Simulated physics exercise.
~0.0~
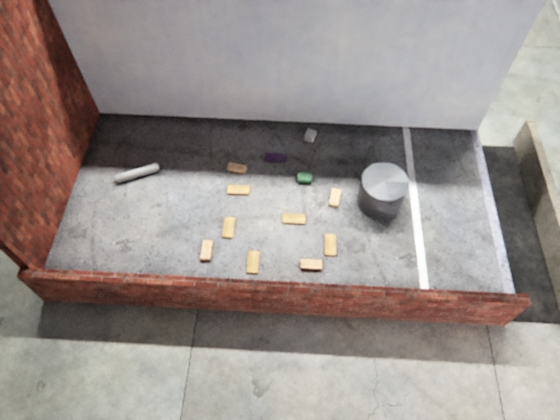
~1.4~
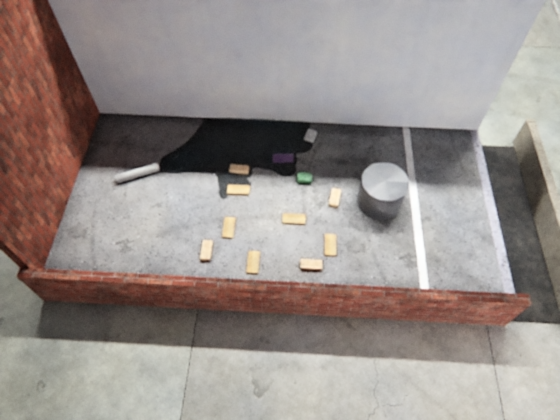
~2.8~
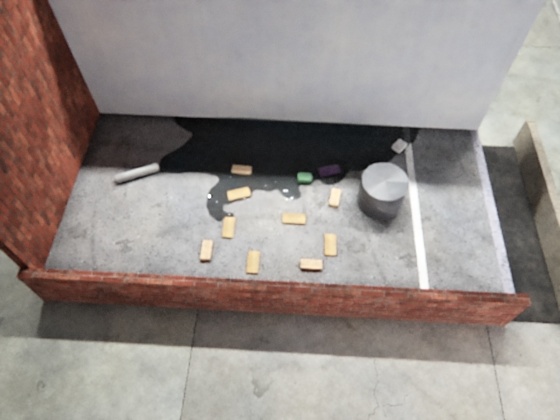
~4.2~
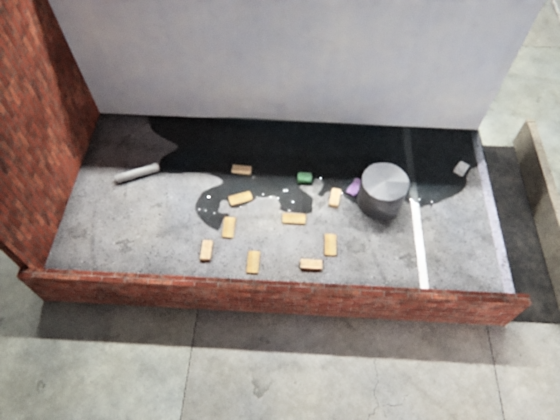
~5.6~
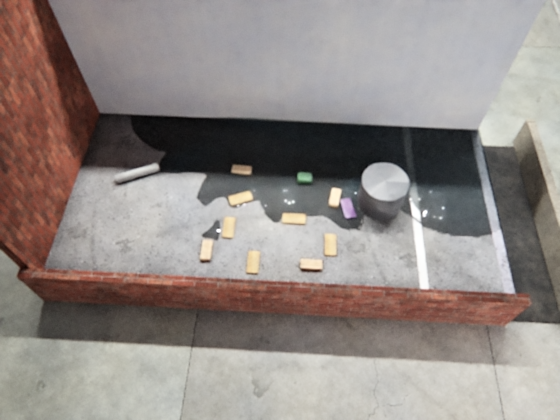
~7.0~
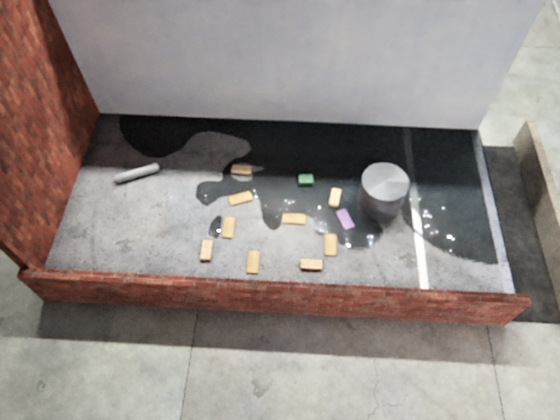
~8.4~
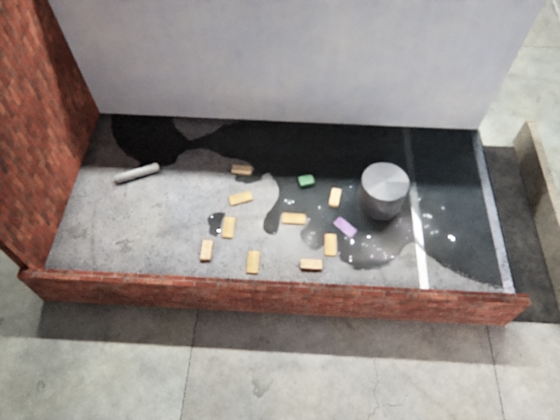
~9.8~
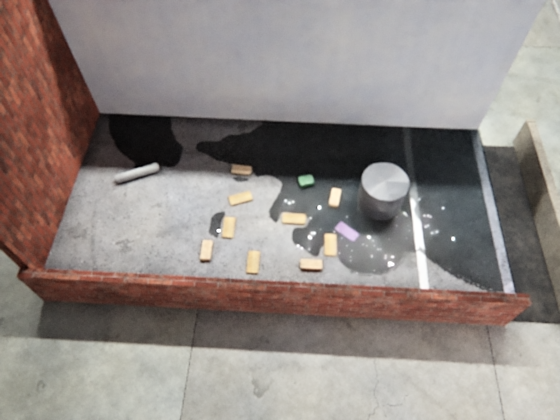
Dark liquid spread across the grey floor from the back left, carrying a small pale block rightward over the white stripe and out of sight, while a purple block drifted right, then forward, and stopped short of the stripe near the metal cylinder.
